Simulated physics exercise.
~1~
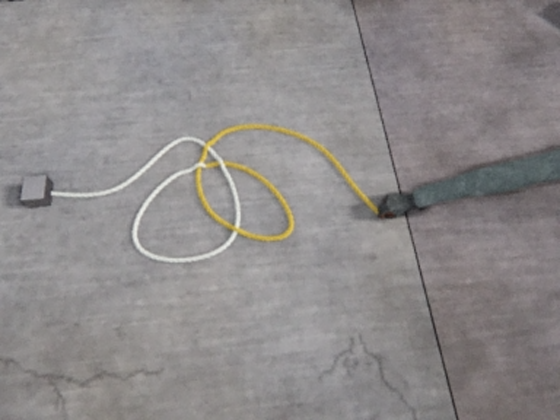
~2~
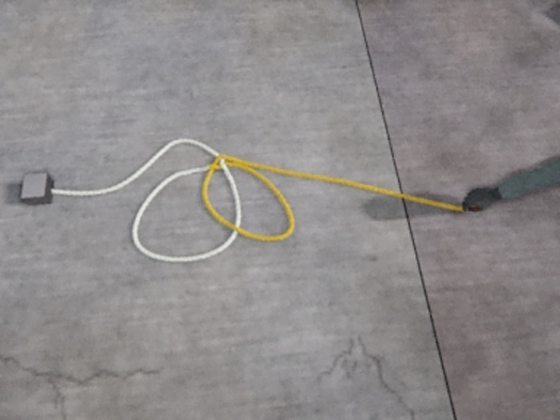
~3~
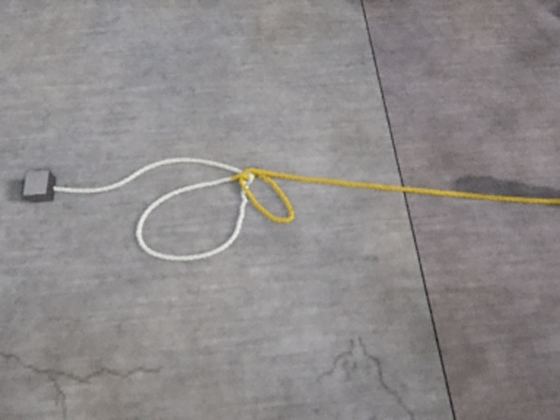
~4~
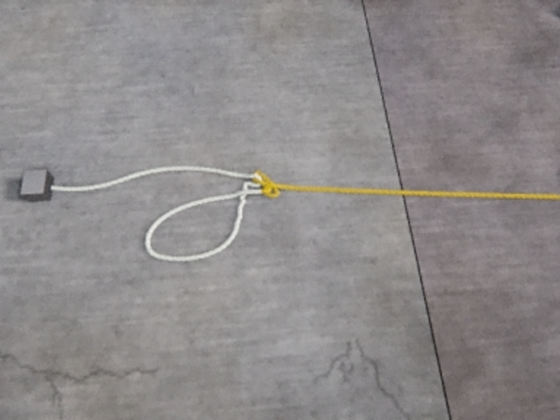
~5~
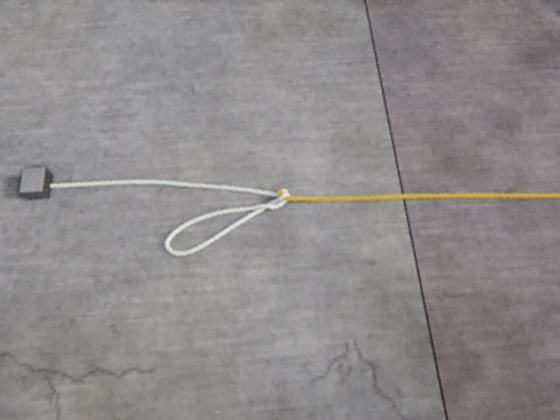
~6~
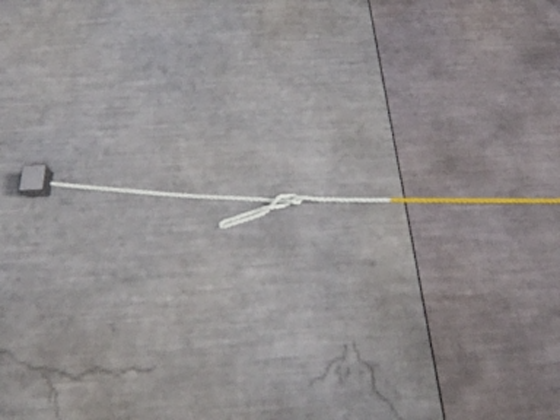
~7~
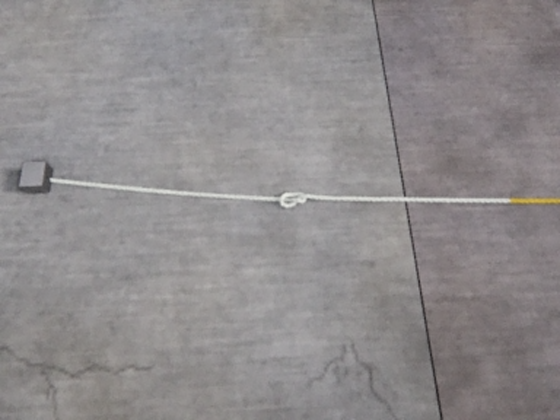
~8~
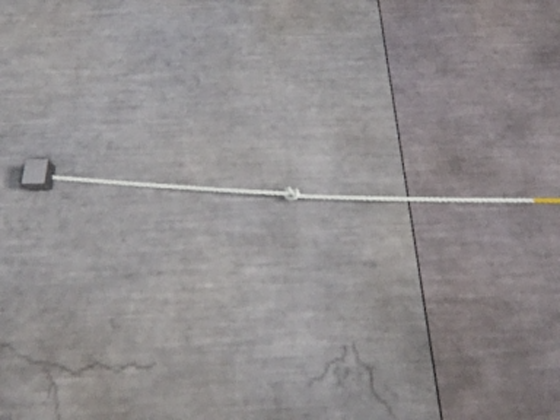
The footage shows a looped white and yellow rope held fast to a small grey block at the left, its yellow end drawn right by a dark-sleeved arm. The loops shrink and pull together until the rope stretches nearly straight, with a small tight knot in its white section.
